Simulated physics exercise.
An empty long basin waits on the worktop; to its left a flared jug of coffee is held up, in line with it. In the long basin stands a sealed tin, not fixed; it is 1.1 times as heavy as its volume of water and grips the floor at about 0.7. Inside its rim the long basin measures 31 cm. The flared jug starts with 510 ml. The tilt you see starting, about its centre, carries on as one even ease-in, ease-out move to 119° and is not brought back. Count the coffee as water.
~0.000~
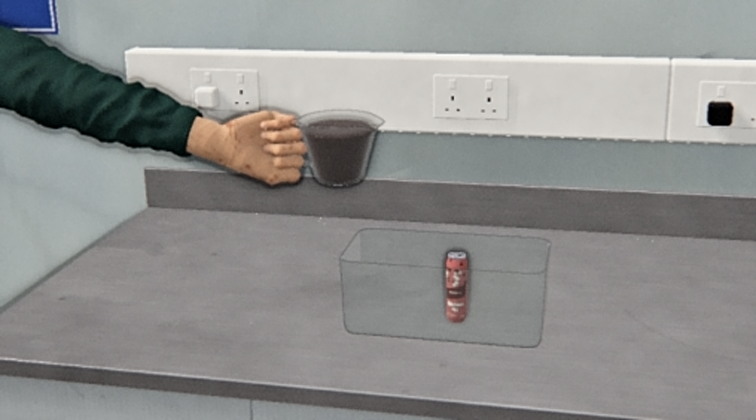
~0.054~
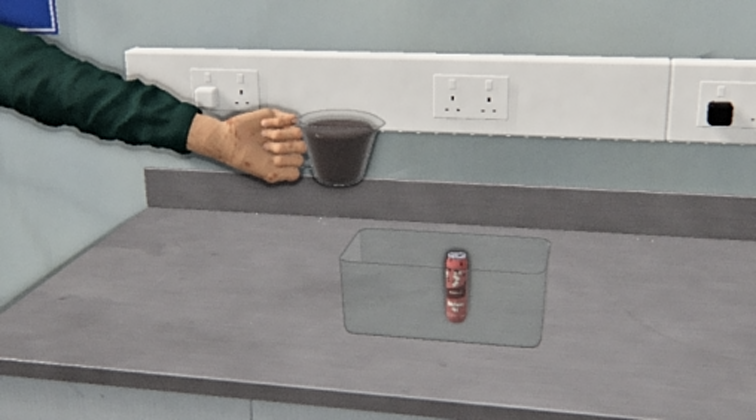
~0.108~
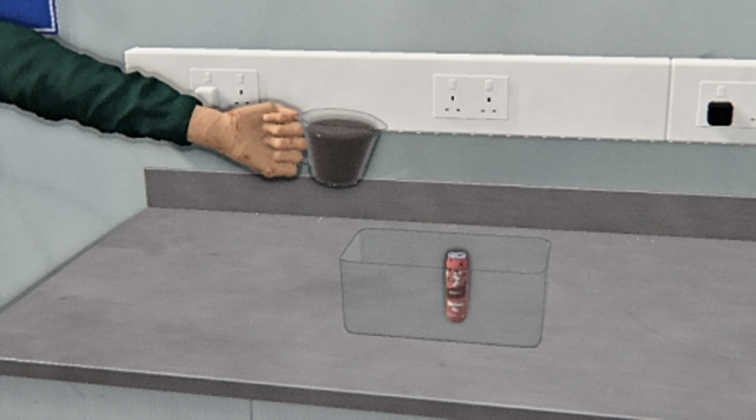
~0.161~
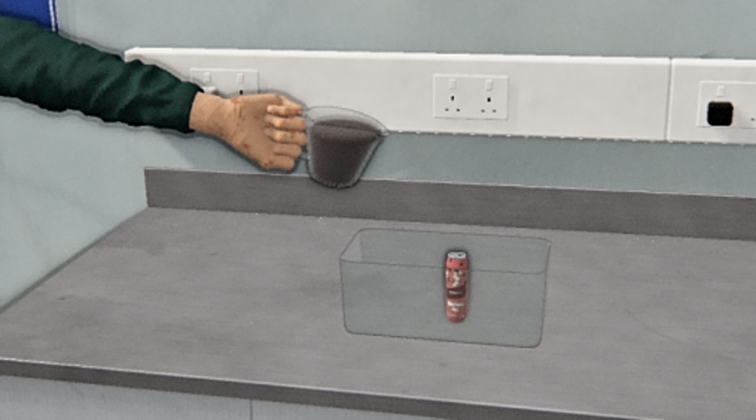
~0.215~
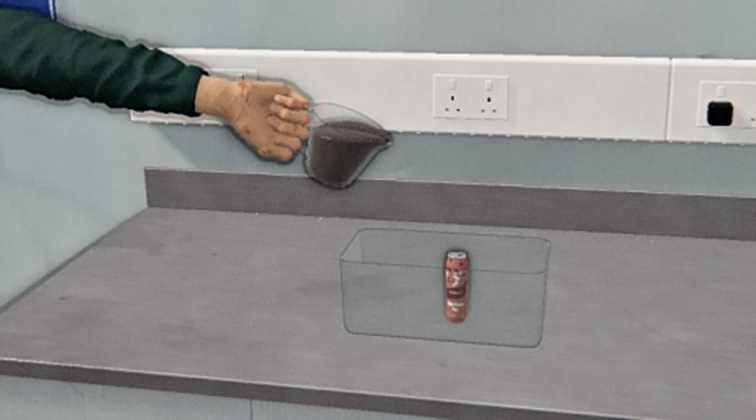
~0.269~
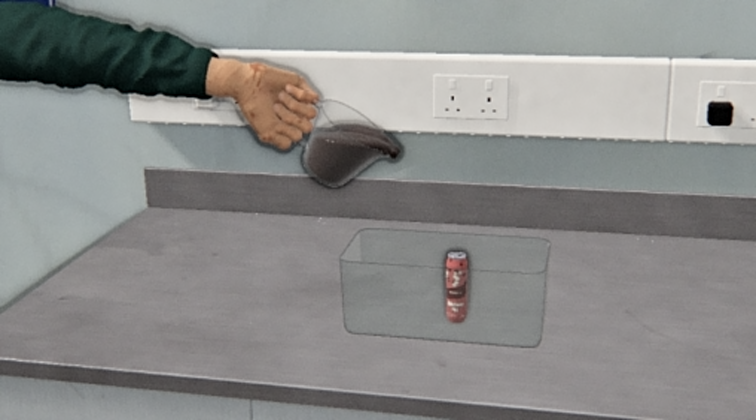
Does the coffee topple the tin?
It stays up.
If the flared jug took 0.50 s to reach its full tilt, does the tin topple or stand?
Then it keeps standing.
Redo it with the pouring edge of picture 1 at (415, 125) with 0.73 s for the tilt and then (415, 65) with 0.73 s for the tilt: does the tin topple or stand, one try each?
First it falls; then it goes over.
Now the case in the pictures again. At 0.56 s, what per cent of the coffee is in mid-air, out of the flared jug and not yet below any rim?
About 32 per cent.
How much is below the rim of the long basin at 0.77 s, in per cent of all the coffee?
Near 96 in a hundred.
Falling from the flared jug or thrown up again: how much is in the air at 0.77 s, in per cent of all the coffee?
Near 3 in a hundred.
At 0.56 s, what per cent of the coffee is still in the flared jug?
Near 24 in a hundred.
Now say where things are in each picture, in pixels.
In the first picture, it leans 0°; its right rim is at (385, 122); the coffee meets the walls at (305, 126) and (375, 129); the long basin's rim runs from (350, 245) to (548, 257); the tin's top is at (457, 258).
In the second picture, it leans 2°; its right rim is at (386, 123); the coffee meets the walls at (306, 125) and (375, 129).
In the third picture, it leans 6°; its right rim is at (388, 127); the coffee meets the walls at (308, 125) and (377, 131).
In the fourth picture, it leans 14°; its right rim is at (391, 134); the coffee meets the walls at (311, 125) and (381, 133).
In the fifth picture, it leans 24°; its right rim is at (393, 143); the coffee meets the walls at (315, 128) and (389, 137).
In the sixth picture, it leans 36°; its right rim is at (393, 155); the coffee meets the walls at (314, 134) and (388, 147); 5 per cent is over the edge.
By 0.56 s the tilt is 103° and 23 per cent is still to pour; the tin stands where it began.
By 0.77 s the tilt is 119° and 0 per cent is still to pour; the tin stands where it began.
By 0.99 s the tilt is 119° and 0 per cent is still to pour; the tin stands where it began.
By 1.23 s the tilt is 119° and 0 per cent is still to pour; the tin stands where it began.
At rest the tin stands where it began.
